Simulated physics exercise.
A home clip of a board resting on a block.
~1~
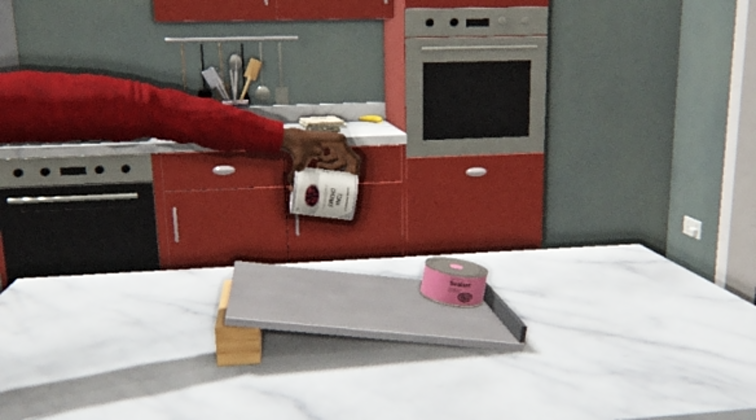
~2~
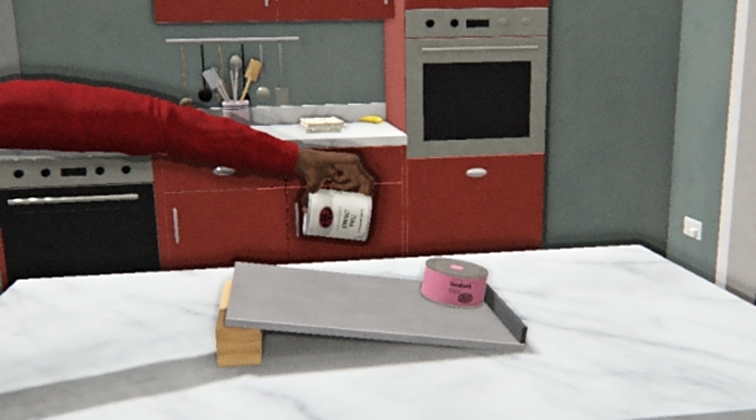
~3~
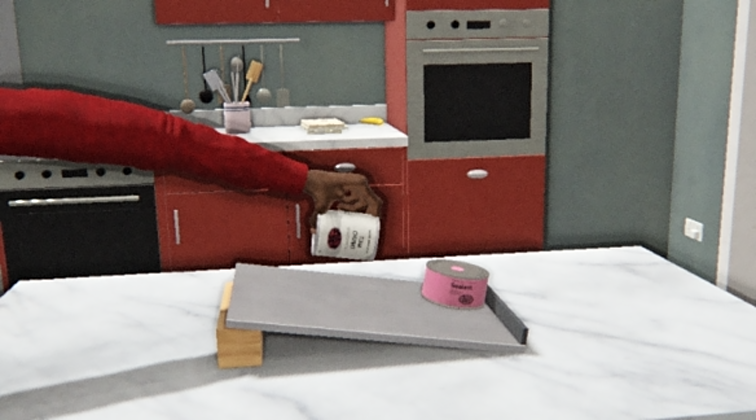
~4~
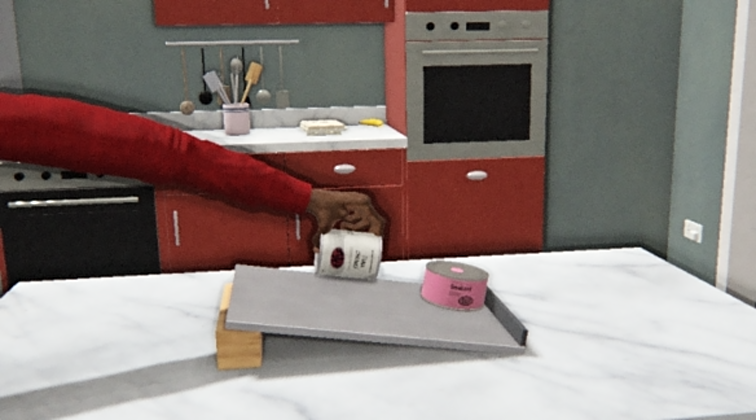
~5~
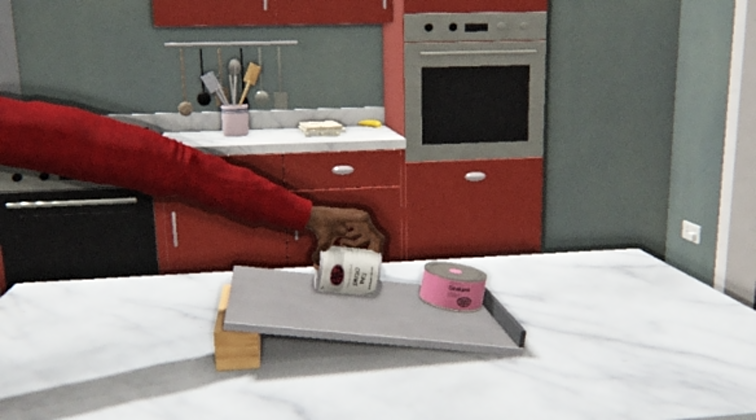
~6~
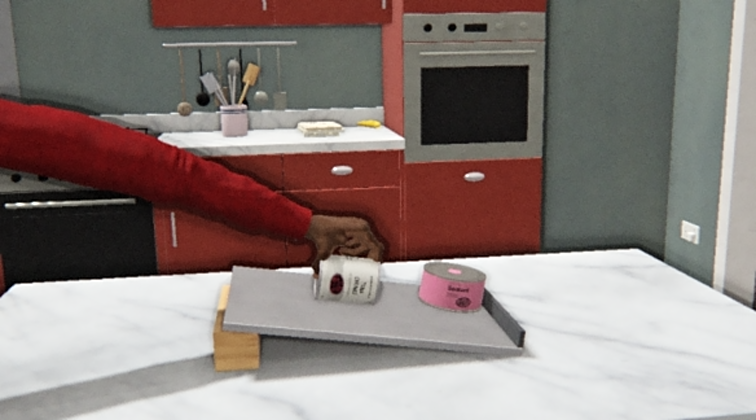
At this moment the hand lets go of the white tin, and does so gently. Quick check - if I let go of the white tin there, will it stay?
Mind you, it sits quietly.
Then, 0.20 s after the last picture, nothing has stirred.
Then, 0.50 s after the last picture, white tin resting near (347, 279).
At rest, both in place. Seen from the same camera at the end, white tin near (347, 279). The white tin keeps its place.
